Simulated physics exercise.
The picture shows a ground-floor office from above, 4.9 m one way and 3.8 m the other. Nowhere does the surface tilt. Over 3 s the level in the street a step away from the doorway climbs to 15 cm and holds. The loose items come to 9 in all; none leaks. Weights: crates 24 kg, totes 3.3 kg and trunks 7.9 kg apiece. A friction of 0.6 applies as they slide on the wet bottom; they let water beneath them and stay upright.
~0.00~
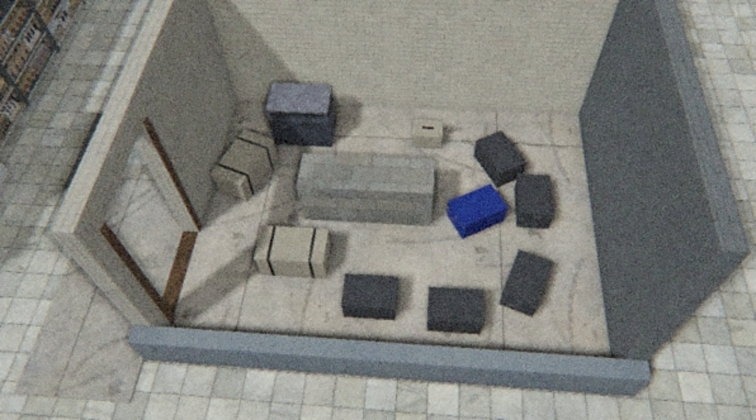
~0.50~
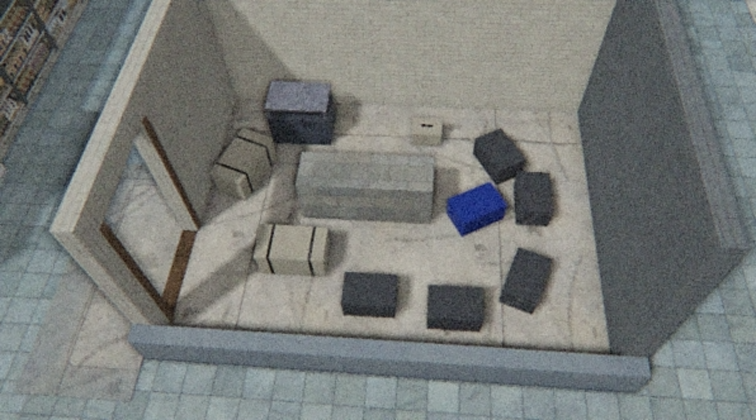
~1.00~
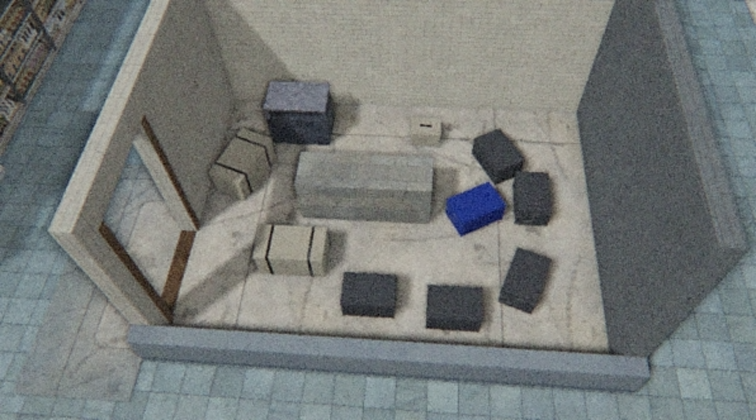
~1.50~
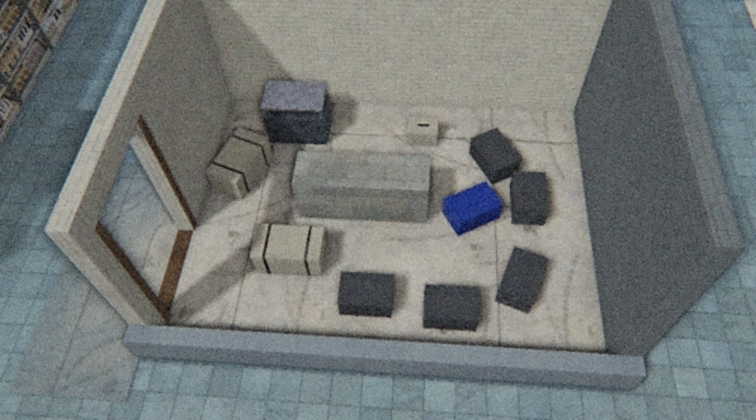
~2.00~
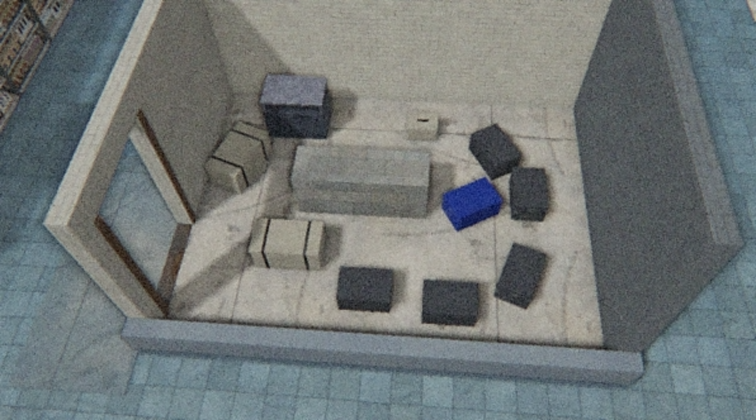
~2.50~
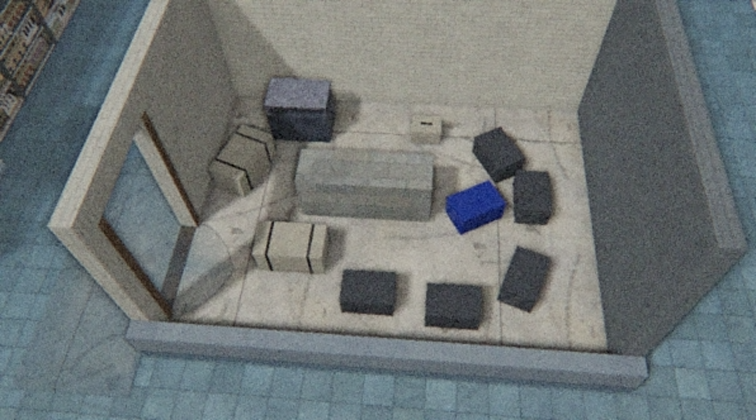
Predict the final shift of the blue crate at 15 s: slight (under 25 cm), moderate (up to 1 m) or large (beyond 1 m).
Stays close by.
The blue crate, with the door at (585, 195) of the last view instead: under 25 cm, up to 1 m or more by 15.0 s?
Blue crate: Remains in position.
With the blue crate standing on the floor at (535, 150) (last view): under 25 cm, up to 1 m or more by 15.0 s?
What happens is it remains nearly in place.
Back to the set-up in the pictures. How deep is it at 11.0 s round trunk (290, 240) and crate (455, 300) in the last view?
Depths: Near 8 cm, then near 8 cm.
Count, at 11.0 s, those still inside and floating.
3 at that moment.
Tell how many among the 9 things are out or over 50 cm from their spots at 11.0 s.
By my tally, 1.
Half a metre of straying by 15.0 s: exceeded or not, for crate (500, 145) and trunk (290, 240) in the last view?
Result, in order: Lower / higher.
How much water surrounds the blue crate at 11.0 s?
I'd put it at about 6 cm.
After 3.5 s the blue crate is near (476, 200), 0.0 m from its start, aground; 0 afloat.
After 6.8 s the blue crate is near (476, 200), 0.0 m from its start, aground; 1 afloat.
After 11.0 s the blue crate is near (476, 200), 0.0 m from its start, aground; 3 afloat.
After 15.0 s the blue crate is near (476, 200), 0.0 m from its start, aground; 5 afloat.
